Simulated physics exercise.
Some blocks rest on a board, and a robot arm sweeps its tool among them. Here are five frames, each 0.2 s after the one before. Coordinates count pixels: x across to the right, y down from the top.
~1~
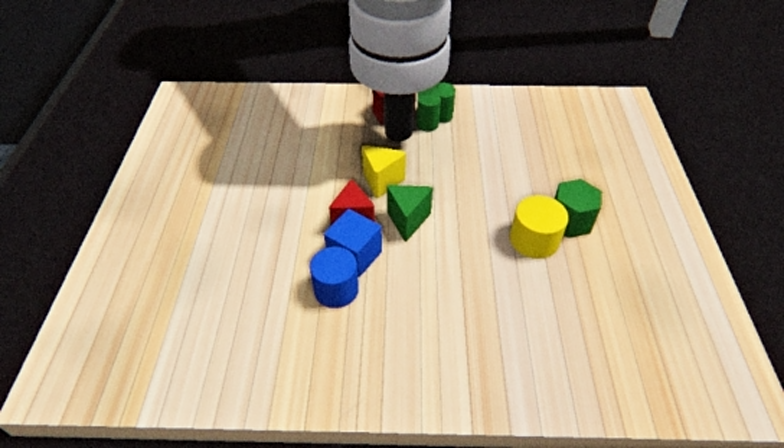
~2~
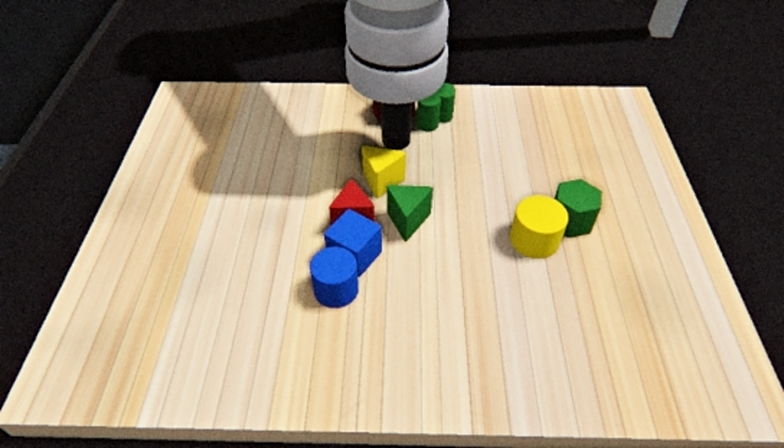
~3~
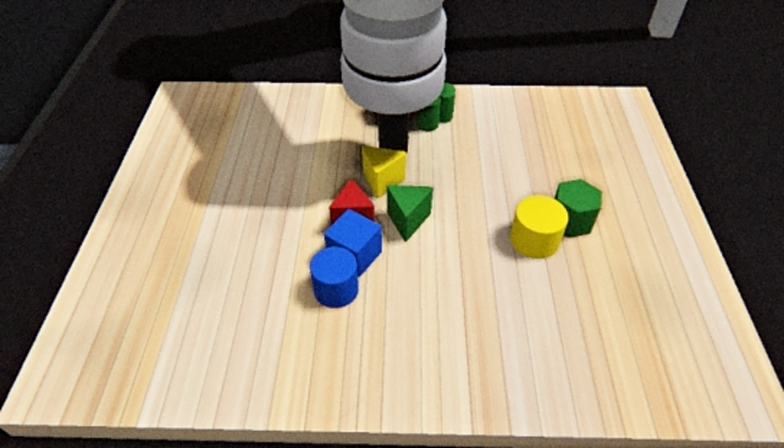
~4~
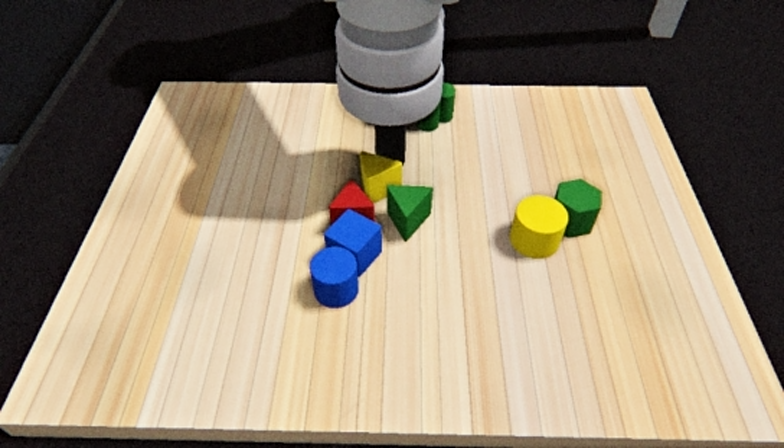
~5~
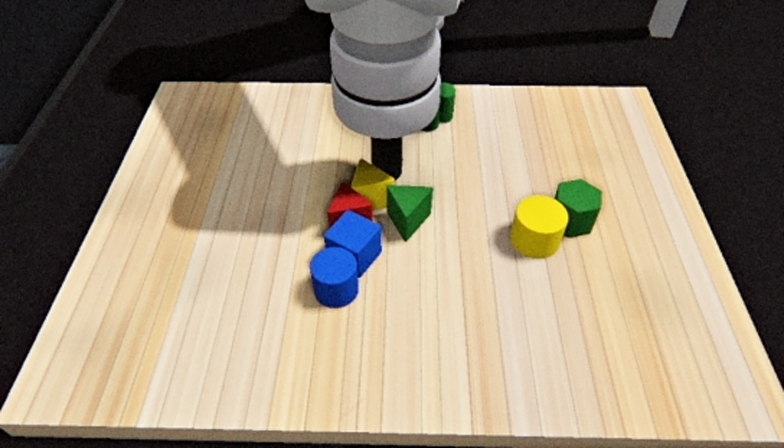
A pale wooden board lies on a dark surface, seen from a fixed viewpoint above and in front. A yellow triangular block sits near a red one, a green one, a blue cube and a blue cylinder, with a yellow cylinder and green hexagonal block to the right and more pieces behind. The gray arm's black tool moves forward and slightly left, pushing the yellow triangular block toward the red one.
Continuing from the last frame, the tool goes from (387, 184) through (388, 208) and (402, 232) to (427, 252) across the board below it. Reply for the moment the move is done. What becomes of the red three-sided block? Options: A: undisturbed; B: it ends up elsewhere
B - it ends up elsewhere.
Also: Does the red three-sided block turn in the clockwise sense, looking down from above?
Going by the path, no.
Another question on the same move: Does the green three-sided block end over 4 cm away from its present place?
Going by the path, yes.
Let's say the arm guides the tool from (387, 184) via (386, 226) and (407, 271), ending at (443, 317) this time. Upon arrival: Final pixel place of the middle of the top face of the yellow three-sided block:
Near (354, 189).
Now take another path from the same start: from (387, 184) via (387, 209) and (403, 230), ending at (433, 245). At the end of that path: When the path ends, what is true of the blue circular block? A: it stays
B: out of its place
A.
What follows on the original path. One third of the way, tool at (388, 198); red three-sided block at (336, 202), turned 25° anticlockwise; yellow three-sided block at (358, 185), turned 35° clockwise; green three-sided block at (409, 200), turned 30° anticlockwise.
Two thirds of the way, tool at (402, 221); red three-sided block at (337, 202), turned 25° anticlockwise; yellow three-sided block at (358, 185), turned 35° clockwise; green three-sided block at (430, 219), turned 65° anticlockwise.
At the end, tool at (427, 241); blue circular block not moved; red three-sided block at (337, 202), turned 25° anticlockwise; blue square piece not moved; yellow three-sided block at (358, 185), turned 35° clockwise; green three-sided block at (459, 239), turned 75° anticlockwise.
